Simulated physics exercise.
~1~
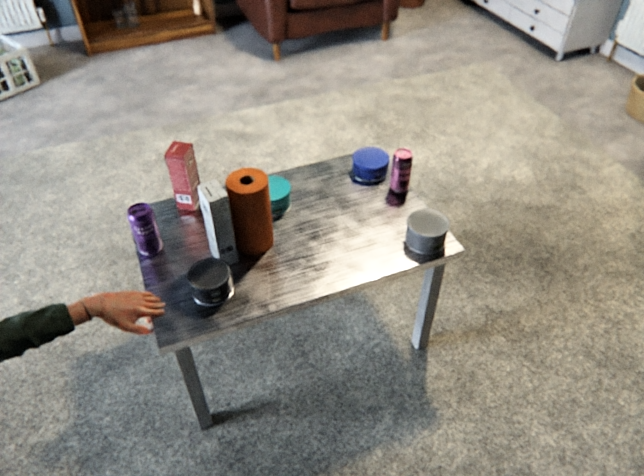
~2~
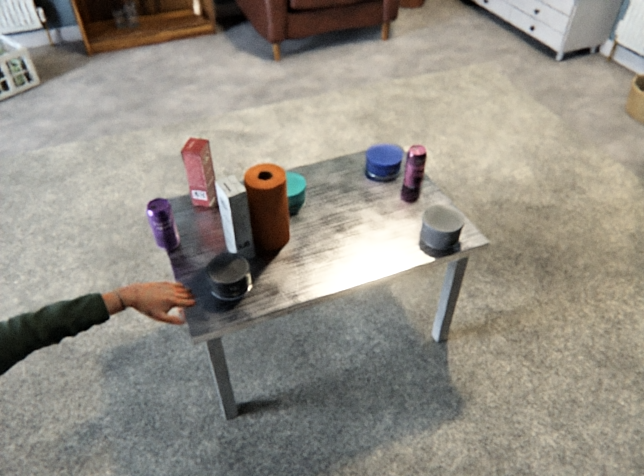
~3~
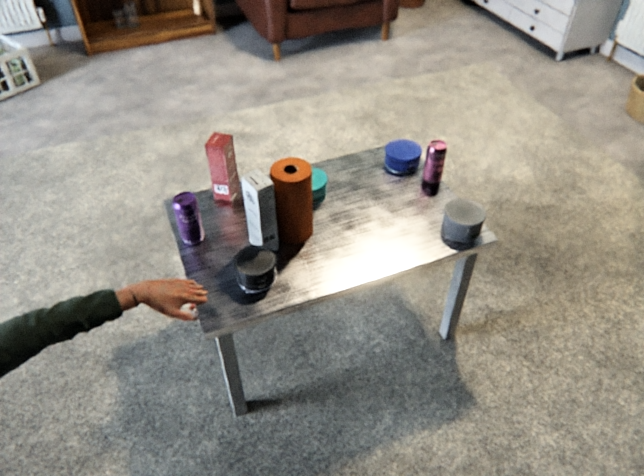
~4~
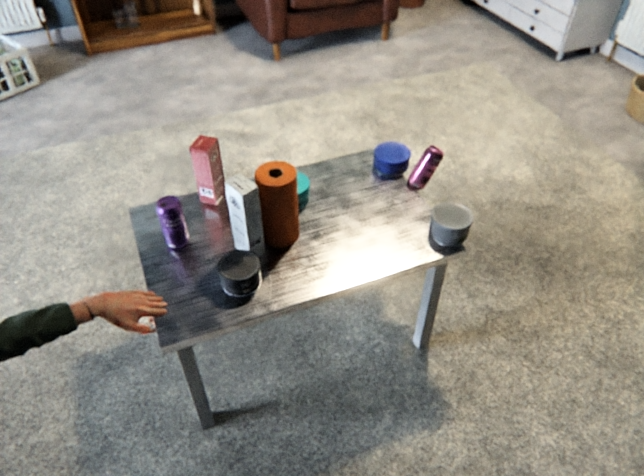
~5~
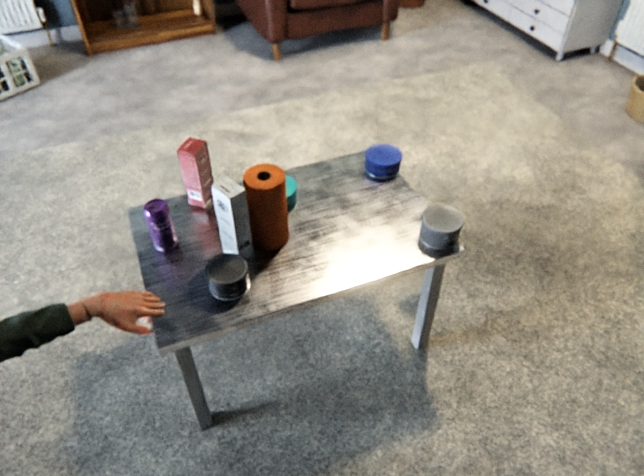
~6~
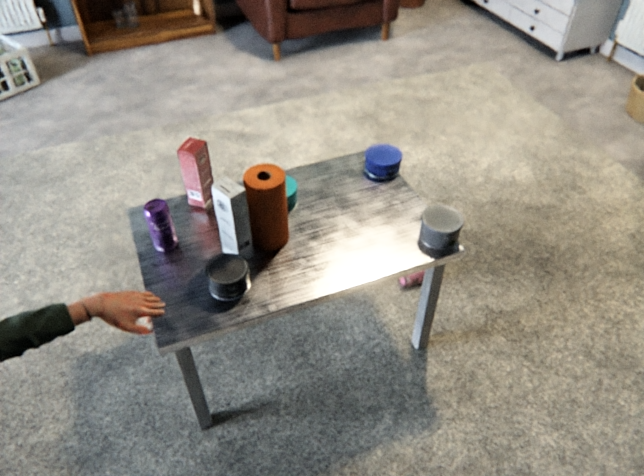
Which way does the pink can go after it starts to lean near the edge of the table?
It goes down, dropping off the table and ending on its side on the carpet.
Hand shifting a small table of tubs and containers right, then back left, the pink can tipping and falling to the carpet.
